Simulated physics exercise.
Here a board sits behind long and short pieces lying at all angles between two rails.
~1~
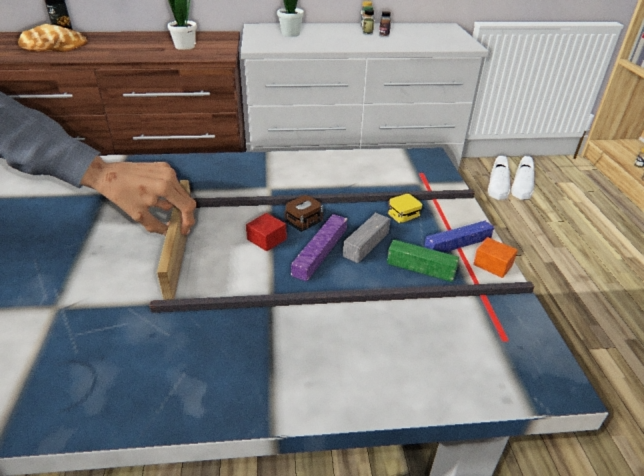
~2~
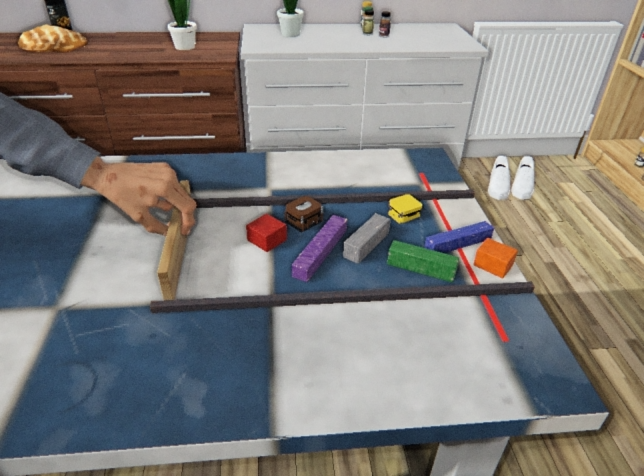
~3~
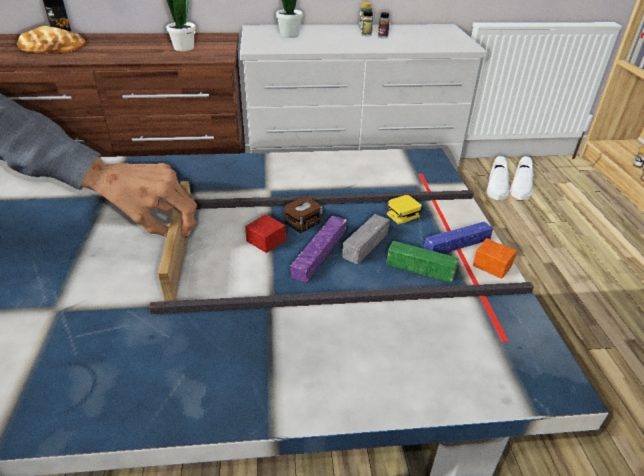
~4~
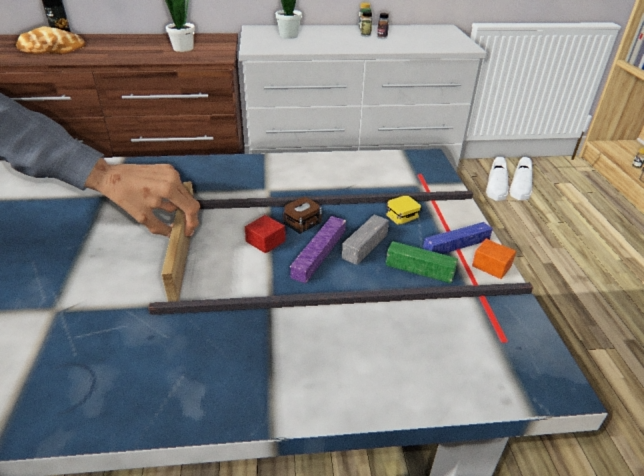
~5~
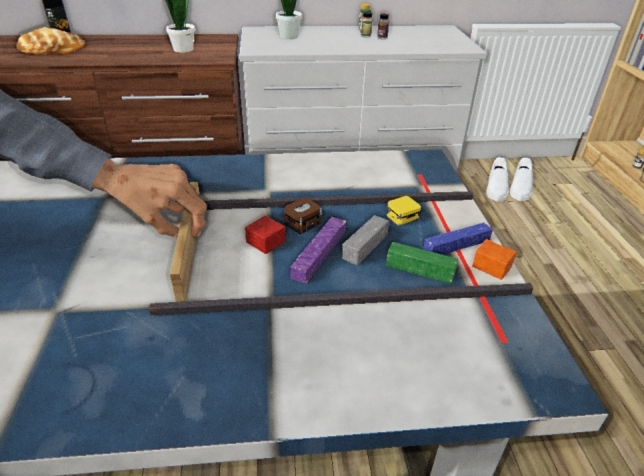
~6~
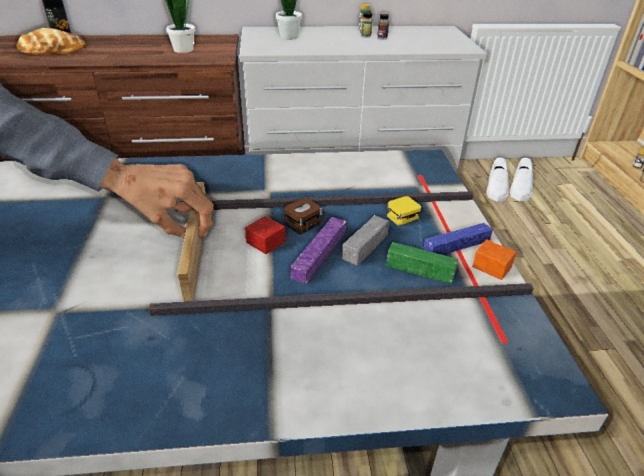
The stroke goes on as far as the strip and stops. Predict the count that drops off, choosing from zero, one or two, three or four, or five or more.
The count is three or four.
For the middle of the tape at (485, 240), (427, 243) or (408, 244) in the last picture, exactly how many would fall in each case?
Floor tally per try: 7 / 0 / 0.
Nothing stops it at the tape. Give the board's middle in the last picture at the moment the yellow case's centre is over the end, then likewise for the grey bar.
Around (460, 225), then around (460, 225).
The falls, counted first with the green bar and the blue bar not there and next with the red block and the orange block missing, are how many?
The answer is 1 and then 1.
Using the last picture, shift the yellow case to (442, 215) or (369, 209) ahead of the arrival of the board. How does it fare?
In that order: Stays aboard, then stays aboard.
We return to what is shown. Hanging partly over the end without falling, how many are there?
I'd put it at 3.
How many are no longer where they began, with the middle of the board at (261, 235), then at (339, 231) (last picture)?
One spot: 1. Other spot: 5.
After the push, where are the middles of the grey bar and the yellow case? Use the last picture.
Final centres, in order: Near (506, 247), near (478, 210).
A little later, none off yet; orange block at rest near (494, 259); blue bar at rest near (458, 240); yellow case at rest near (404, 212).
Next, none off yet; orange block at rest near (494, 259); blue bar moving near (468, 241); yellow case moving near (409, 210).
When it is over, the number that fall off is three or four; down, green bar, blue bar and orange block.
